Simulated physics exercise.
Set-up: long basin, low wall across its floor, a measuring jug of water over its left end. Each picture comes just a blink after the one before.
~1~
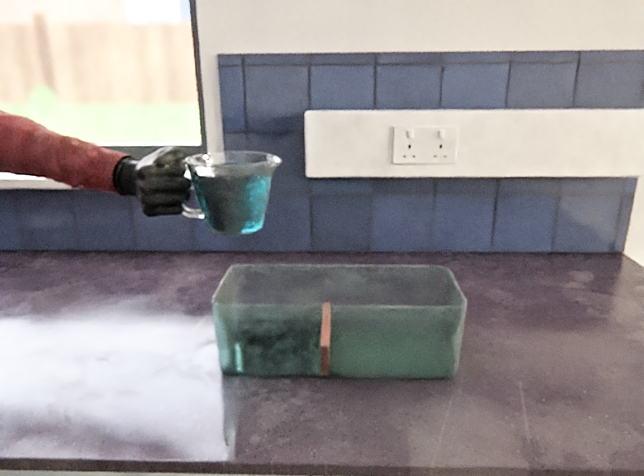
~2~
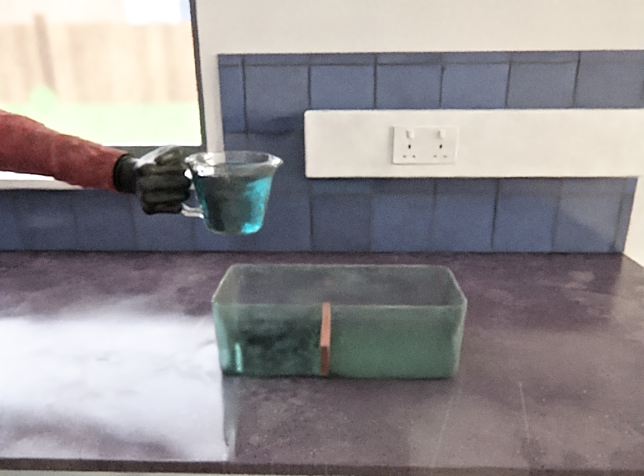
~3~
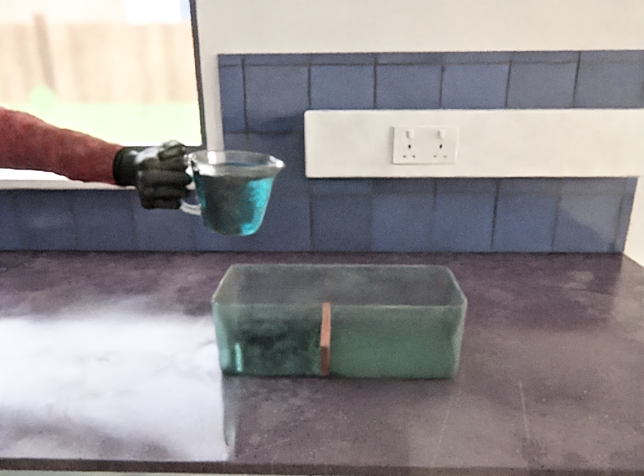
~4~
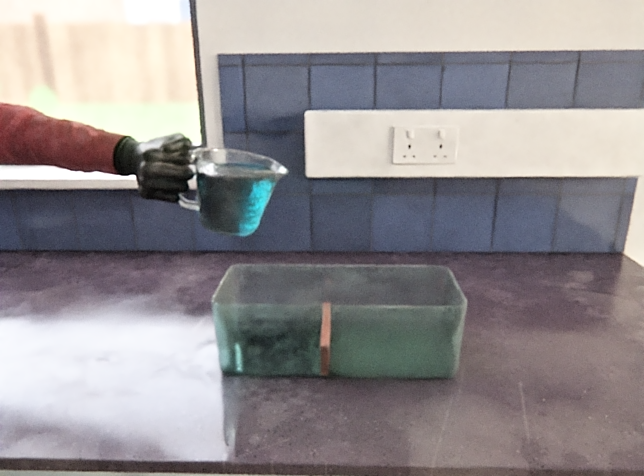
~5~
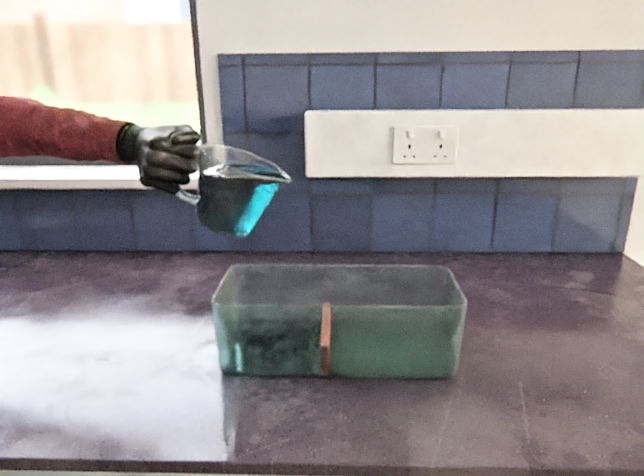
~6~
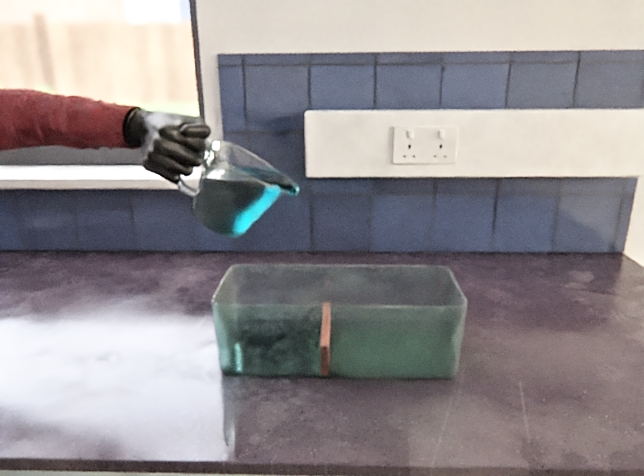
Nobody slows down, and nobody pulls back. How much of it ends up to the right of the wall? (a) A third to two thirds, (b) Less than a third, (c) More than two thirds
Option a: A third to two thirds.
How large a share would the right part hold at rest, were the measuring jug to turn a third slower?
55 per cent or thereabouts.
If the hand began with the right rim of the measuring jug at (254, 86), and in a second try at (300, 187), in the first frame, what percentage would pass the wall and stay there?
In order: Close to 30 and 60 percent.
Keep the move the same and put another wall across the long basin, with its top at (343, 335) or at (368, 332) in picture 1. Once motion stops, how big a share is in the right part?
About 25 % for the first and about 15 % for the second.
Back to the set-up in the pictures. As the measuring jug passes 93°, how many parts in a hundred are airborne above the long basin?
It's about 30 per cent.
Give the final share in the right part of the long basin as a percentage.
Close to 40 per cent.
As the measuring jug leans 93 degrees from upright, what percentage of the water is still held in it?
Roughly 35 percent.
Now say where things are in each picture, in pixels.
In the first frame, tilt 0°; pouring edge (282, 160); surface from (194, 169) to (272, 169); the long basin's rim runs from (221, 284) to (457, 286); the wall's top is at (326, 323).
In the second frame, tilt 1°; pouring edge (283, 161); surface from (195, 168) to (273, 170).
In the third frame, tilt 6°; pouring edge (285, 165); surface from (197, 168) to (274, 171).
In the fourth frame, tilt 12°; pouring edge (288, 172); surface from (200, 168) to (279, 173).
In the fifth frame, tilt 21°; pouring edge (291, 180); surface from (203, 172) to (287, 175).
In the sixth frame, tilt 32°; pouring edge (293, 191); surface from (203, 177) to (289, 184); 3 per cent is over the edge.
A moment on, the measuring jug is tipped on its side and 37 per cent is still to pour, 7 is left of the wall and 27 right of it.
Next, the measuring jug is tipped right over and 2 per cent is still to pour, 53 is left of the wall and 40 right of it.
Then the measuring jug is tipped right over and 0 per cent is still to pour, 57 is left of the wall and 41 right of it.
Later the measuring jug is tipped right over and 0 per cent is still to pour, 57 is left of the wall and 41 right of it.
Finally, 57 per cent lies left of the wall, 41 right of it and 2 outside.
